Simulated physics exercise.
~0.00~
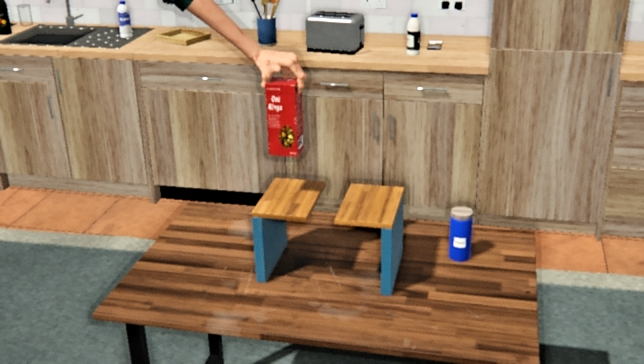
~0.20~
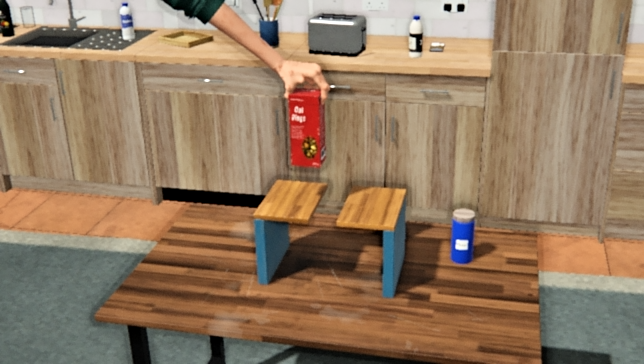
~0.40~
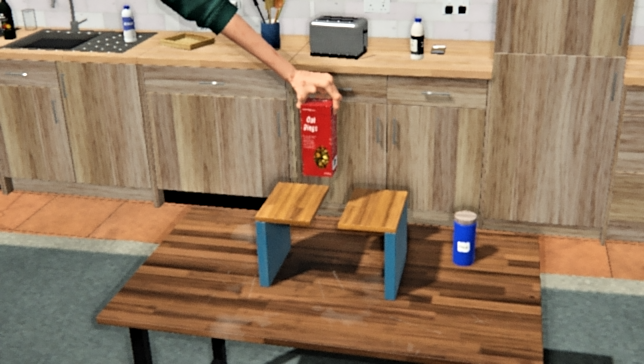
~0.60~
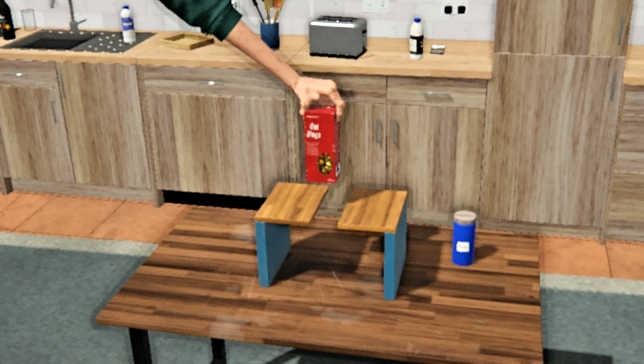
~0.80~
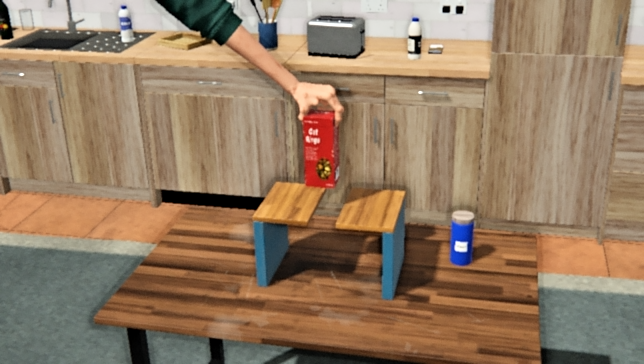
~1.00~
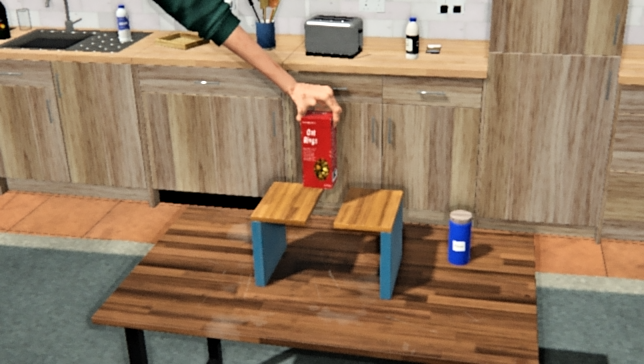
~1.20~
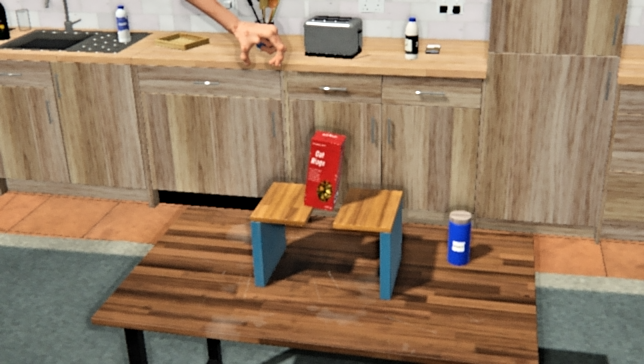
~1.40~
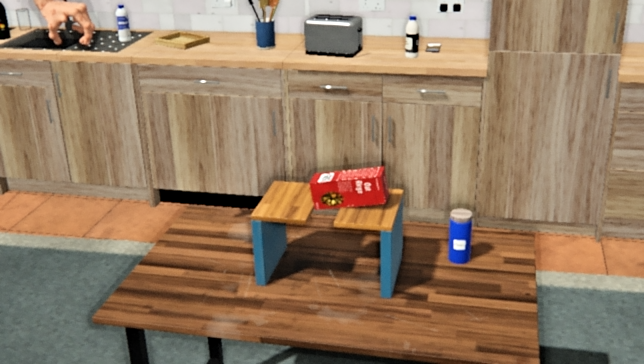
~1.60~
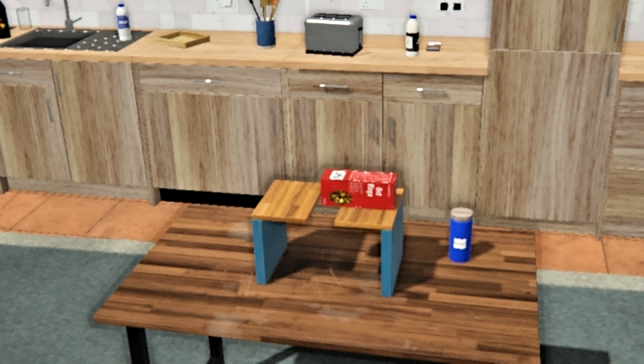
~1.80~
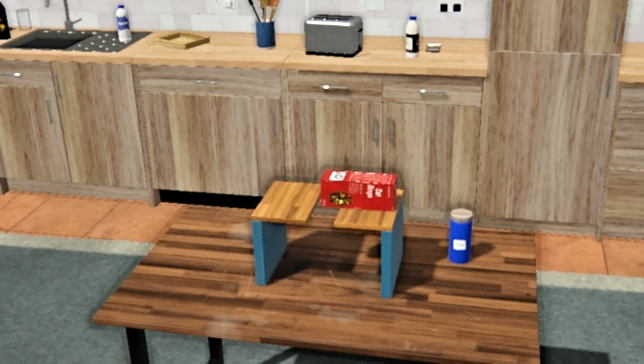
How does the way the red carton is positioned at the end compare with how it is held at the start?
At the start the red carton is held upright in the hand above the stand. By the end it is lying on its side on top of the stand.
